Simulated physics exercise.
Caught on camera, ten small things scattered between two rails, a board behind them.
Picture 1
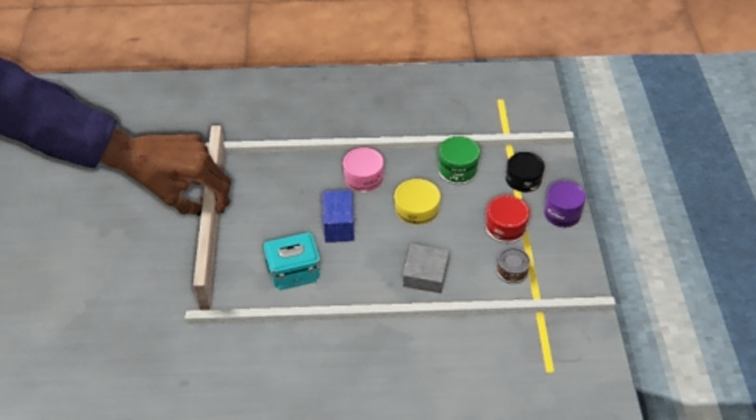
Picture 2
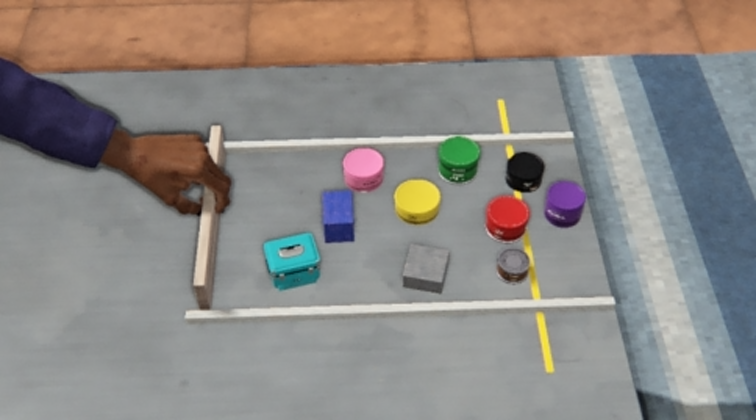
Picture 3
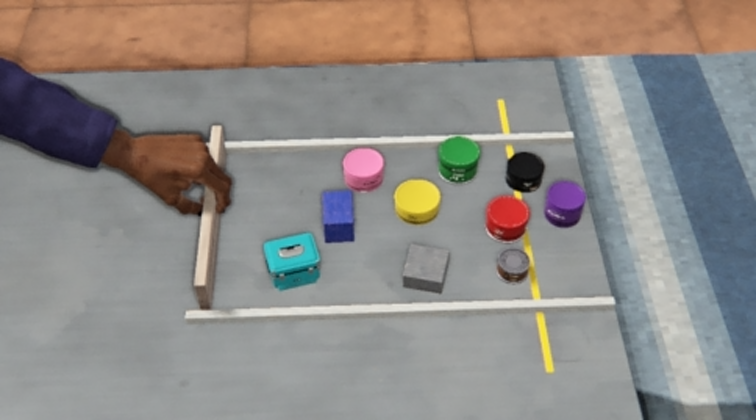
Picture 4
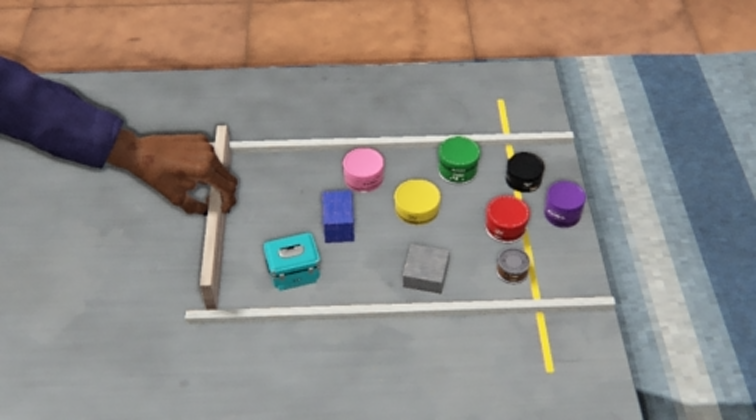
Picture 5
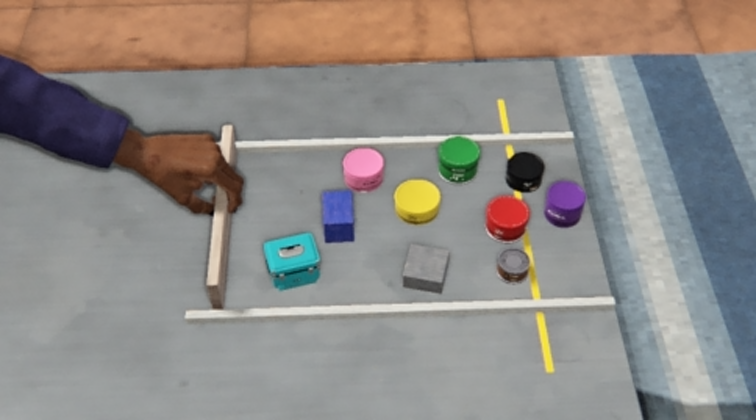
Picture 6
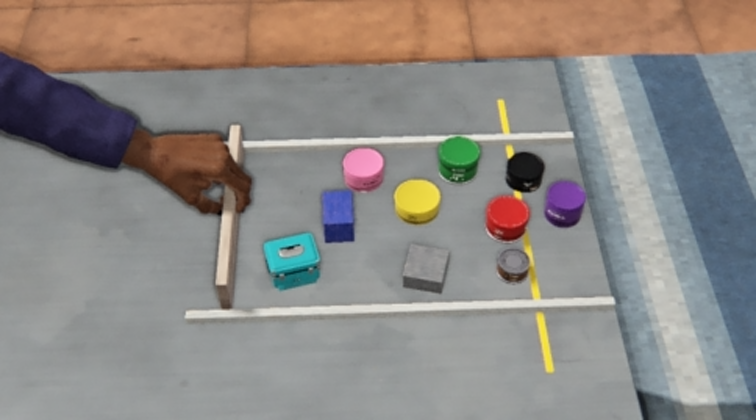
On a grey surface, a hand slides a wooden board slightly right toward scattered objects.
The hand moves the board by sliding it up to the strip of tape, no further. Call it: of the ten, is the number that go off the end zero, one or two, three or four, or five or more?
Three or four go off.
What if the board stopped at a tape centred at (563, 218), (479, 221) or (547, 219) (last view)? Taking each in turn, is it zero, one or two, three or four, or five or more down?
In turn: At least five, zero, 5 or more.
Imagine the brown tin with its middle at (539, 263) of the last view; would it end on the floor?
From that start the object does not stay.
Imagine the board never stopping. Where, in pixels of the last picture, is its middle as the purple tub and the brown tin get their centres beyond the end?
Approx. (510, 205) for the first, approx. (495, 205) for the second.
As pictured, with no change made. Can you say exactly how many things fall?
Result - number fallen: 3.
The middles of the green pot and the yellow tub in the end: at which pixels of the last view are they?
Final centres, in order: Near (567, 148), near (565, 189).
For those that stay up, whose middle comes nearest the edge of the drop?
That is the grey block.
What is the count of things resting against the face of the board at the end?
I count 3 of them.
Soon after, none off yet; purple tub at rest near (565, 205); black tub at rest near (525, 172); red tin at rest near (507, 220).
At rest, the number that fall off is three or four; fallen, brown tin, black tub and purple tub.
